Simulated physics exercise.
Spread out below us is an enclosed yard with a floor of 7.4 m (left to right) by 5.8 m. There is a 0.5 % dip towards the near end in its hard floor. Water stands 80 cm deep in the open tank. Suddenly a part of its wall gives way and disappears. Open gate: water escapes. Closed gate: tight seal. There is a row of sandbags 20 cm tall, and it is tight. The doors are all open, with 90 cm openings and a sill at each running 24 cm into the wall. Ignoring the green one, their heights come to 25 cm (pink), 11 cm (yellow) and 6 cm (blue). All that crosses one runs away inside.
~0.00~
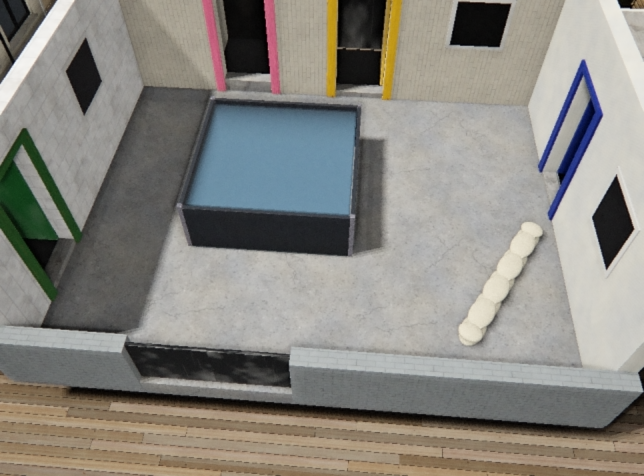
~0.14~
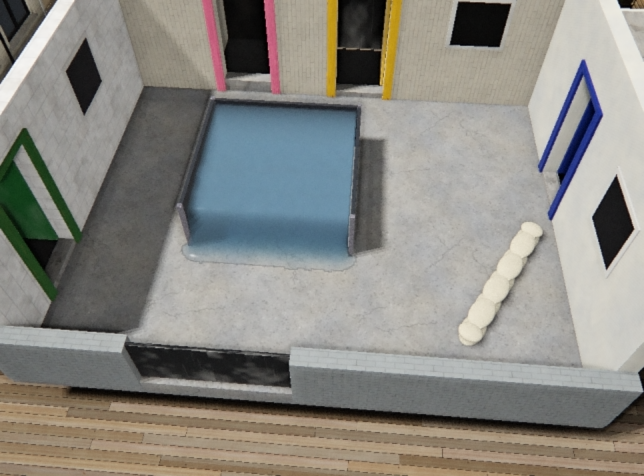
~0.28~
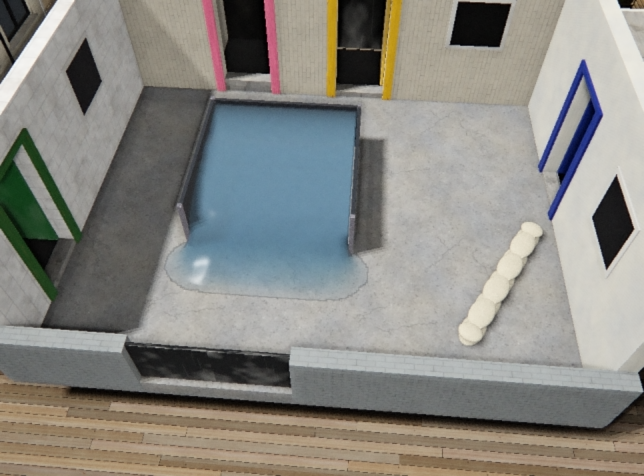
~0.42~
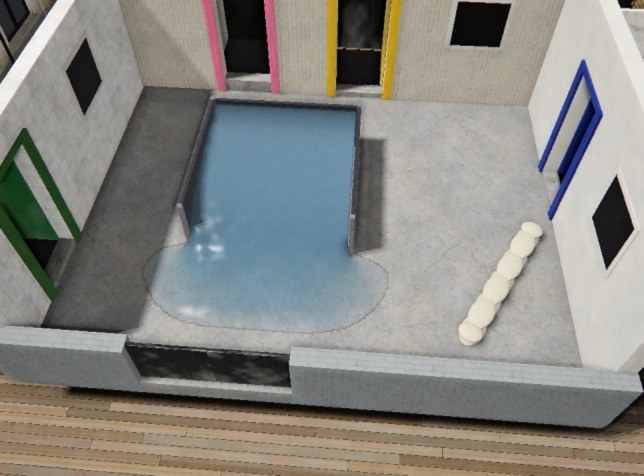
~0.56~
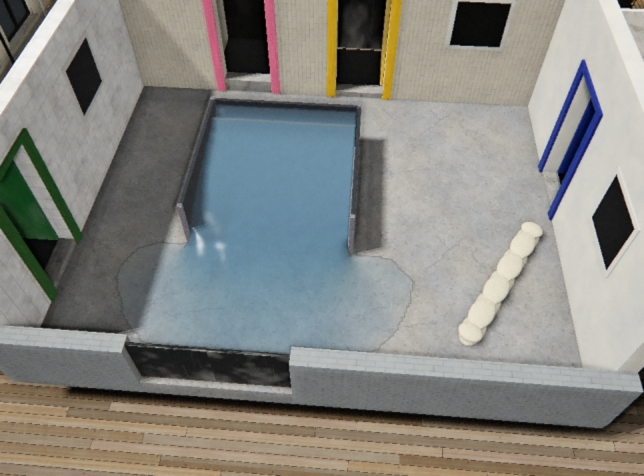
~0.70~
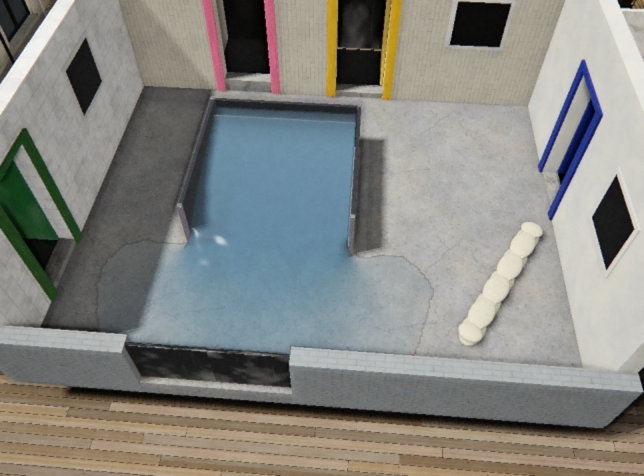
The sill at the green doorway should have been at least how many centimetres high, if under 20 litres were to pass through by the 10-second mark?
At least some 24 cm.
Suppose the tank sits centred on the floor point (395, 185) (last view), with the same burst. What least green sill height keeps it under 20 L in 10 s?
Then about 26 centimetres at the least.
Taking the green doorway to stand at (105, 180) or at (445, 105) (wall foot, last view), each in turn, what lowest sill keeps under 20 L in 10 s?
You'd want roughly 7.5 cm there first, then roughly 14.5 cm.
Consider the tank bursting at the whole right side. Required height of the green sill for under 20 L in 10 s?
About 10.5 cm.
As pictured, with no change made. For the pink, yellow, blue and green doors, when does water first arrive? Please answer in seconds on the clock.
Pink: 3.6 s; yellow: 5.0 s; blue: 3.0 s; green: 1.2 s.
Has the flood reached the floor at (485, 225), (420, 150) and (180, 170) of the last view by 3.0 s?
One by one: Drenched, clear, drenched.
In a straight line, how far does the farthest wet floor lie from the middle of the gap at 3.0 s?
It gets close to 4.8 metres out.
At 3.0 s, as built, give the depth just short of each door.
In cm: Pink 0, yellow 0, blue 1, green 25.
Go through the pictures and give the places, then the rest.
In the first picture, the open tank at (277, 156) is whole and still, 80 cm deep; the green door at (41, 224) is dry.
In the second picture, water pours out at (269, 238) and has run 0.3 m, to (194, 257); about 6 cm deep outside, 80 cm at the back.
In the third picture, water pours out at (269, 239) and has run 0.8 m, to (207, 288); about 13 cm deep outside, 80 cm at the back.
In the fourth picture, the front is at (220, 322), 1.3 m from the gap at (269, 240); 3.8 m2 of floor is wet, 79 cm left at the back.
In the fifth picture, water pours out at (269, 240) and has run 2.0 m, to a hidden place; about 10 cm deep outside, 71 cm at the back.
In the sixth picture, water pours out at (269, 240) and has run 2.1 m, to a hidden place; about 10 cm deep outside, 67 cm at the back; the green door at (41, 224), 3.1 m from the gap, is still 0.7 m from the nearest water.
After 1.4 s water covers 25 % of the floor, deepest (58 cm) near (257, 361); 2 cm at the green door, 0 litres in over its 11 cm sill.
After 3.0 s water covers 55 % of the floor, deepest (49 cm) near (589, 399); 25 cm at the green door, 36 litres in over its 11 cm sill.
After 10.0 s water covers 95 % of the floor, deepest (17 cm) near (253, 137); 6 cm at the green door, 161 litres in over its 11 cm sill.
At the green door as built, the water arrived by 1.2 s and peaked near 25 cm at 3.0 s.
With a sill of 20.5 cm, 41 litres would have come in within the 10 s; with 28 cm, 8 litres. So under 20 litres takes about 24 cm.
